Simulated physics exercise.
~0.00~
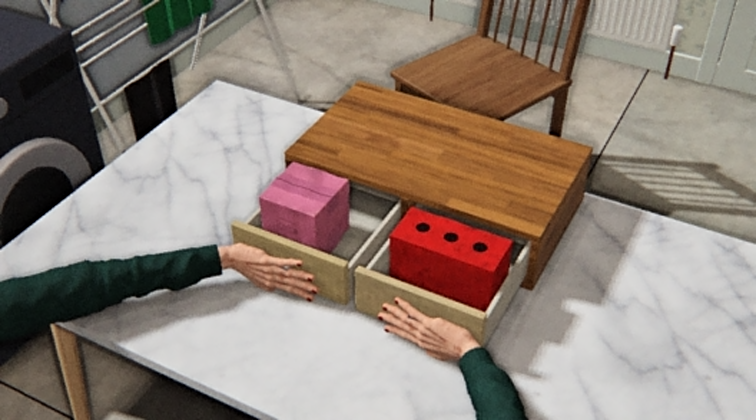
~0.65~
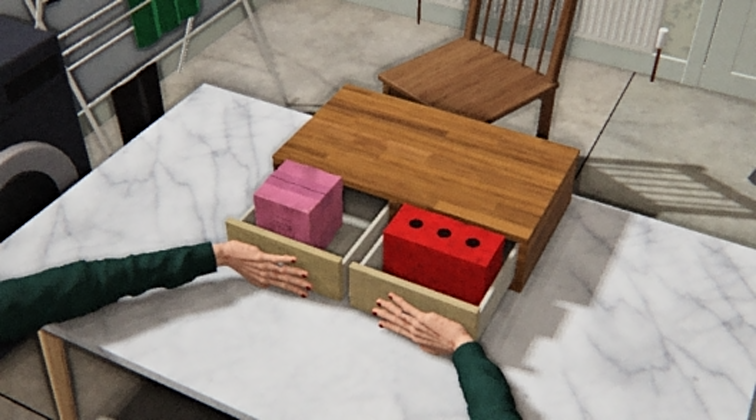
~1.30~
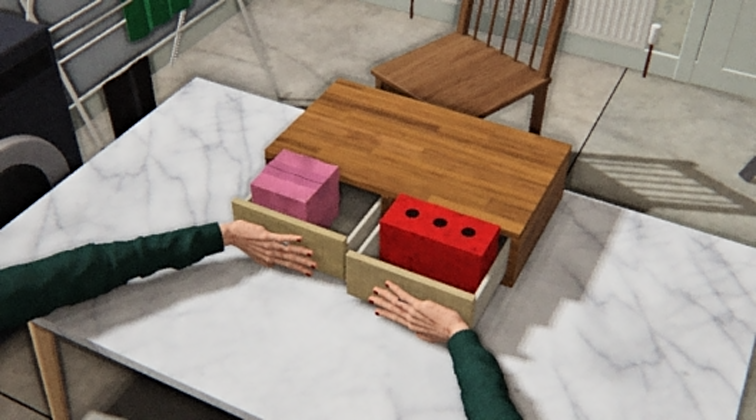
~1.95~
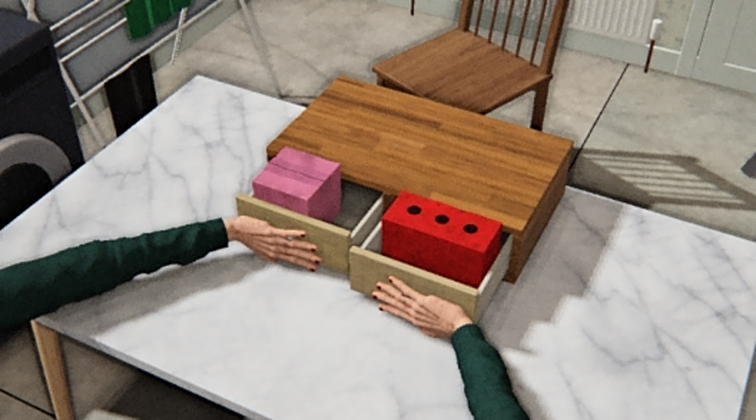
Two hands in dark green sleeves pushed at the open drawers of a low wooden cabinet on a marble table, one holding a pink box and the other a red brick; both drawers slid in slightly, then stopped, still open.
